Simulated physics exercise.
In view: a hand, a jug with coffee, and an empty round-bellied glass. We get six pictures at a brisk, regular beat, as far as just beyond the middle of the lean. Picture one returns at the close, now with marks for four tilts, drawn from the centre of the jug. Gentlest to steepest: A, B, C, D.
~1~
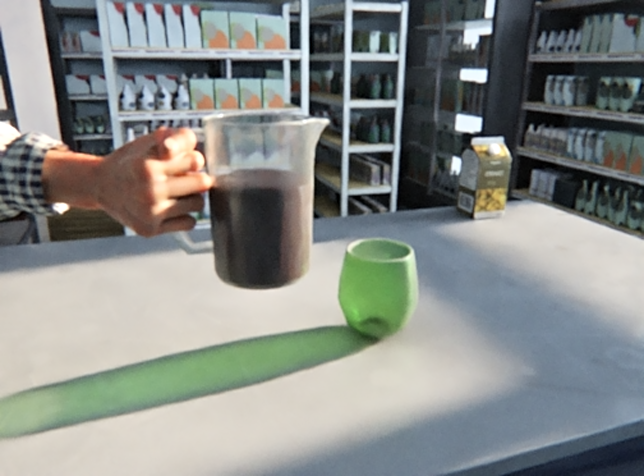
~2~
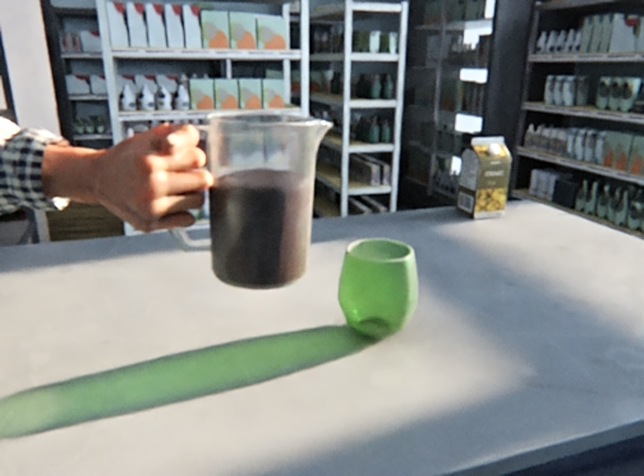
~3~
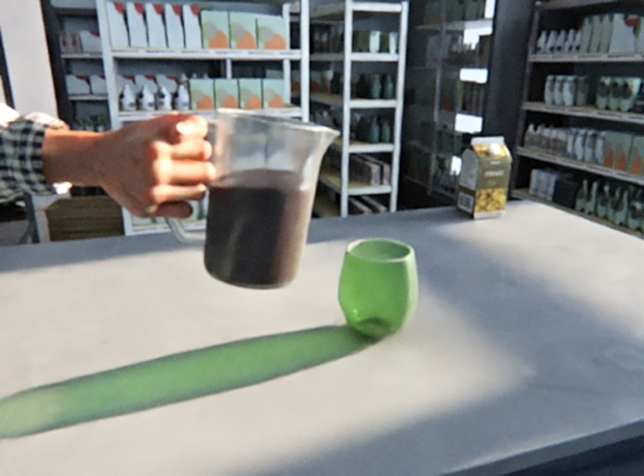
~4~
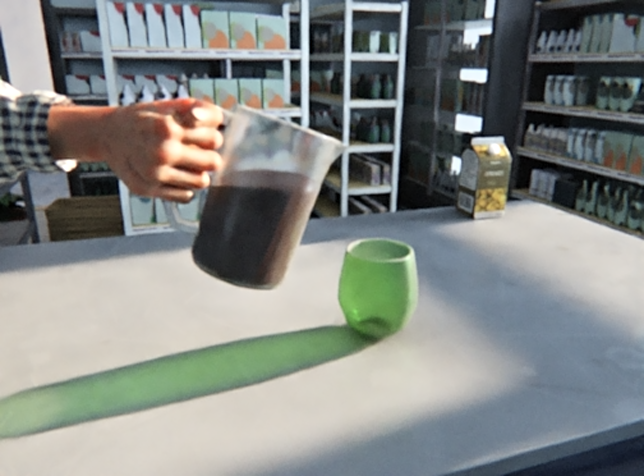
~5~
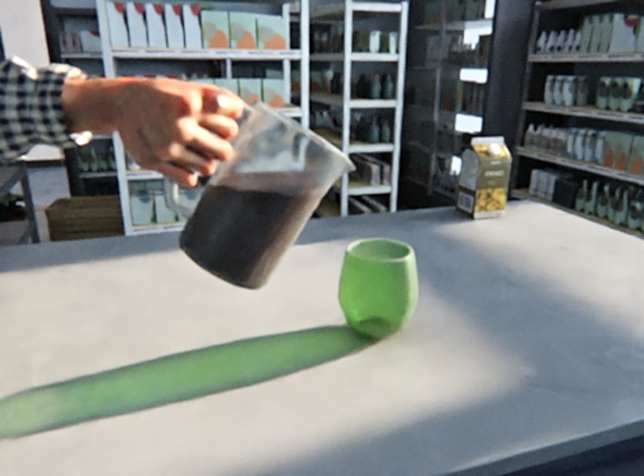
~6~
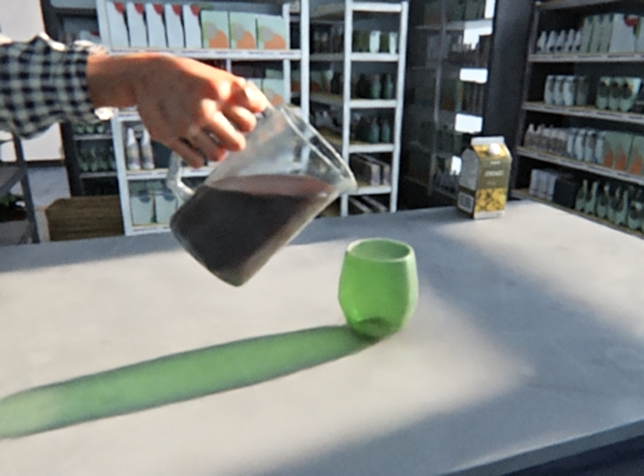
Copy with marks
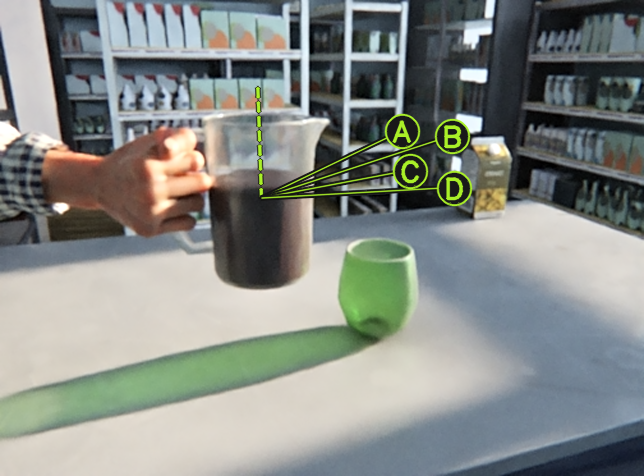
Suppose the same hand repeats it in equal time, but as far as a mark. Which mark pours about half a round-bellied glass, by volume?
A beats the others.
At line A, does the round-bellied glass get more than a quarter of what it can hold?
Yes, it does.
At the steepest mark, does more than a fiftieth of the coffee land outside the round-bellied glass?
Yes.
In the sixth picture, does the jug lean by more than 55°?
No, it does not.
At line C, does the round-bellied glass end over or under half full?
Over half.
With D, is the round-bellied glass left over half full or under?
Over.
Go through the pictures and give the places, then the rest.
Upright, lip at (326, 120); rim of the round-bellied glass round (380, 249); nothing has left yet, in the first picture.
Tipped about 2°, lip at (329, 123); nothing has left yet, in the second picture.
Tipped about 9°, lip at (336, 132); nothing has left yet, in the third picture.
Tipped about 20°, lip at (345, 147); nothing has left yet, in the fourth picture.
Tipped about 33°, lip at (352, 167); nothing has left yet, in the fifth picture.
Tipped about 47°, lip at (355, 190); nothing has left yet, in the sixth picture.
On the marked copy, A at (386, 138); B at (436, 140); C at (393, 173); D at (437, 188).
With A, the round-bellied glass ends with about 46 % of what it can hold.
With B, the round-bellied glass ends with about 72 % of what it can hold.
With C, the round-bellied glass ends with about 86 % of what it can hold; 9 % of the coffee is spilt.
With D, the round-bellied glass ends with about 86 % of what it can hold; 25 % of the coffee is spilt.
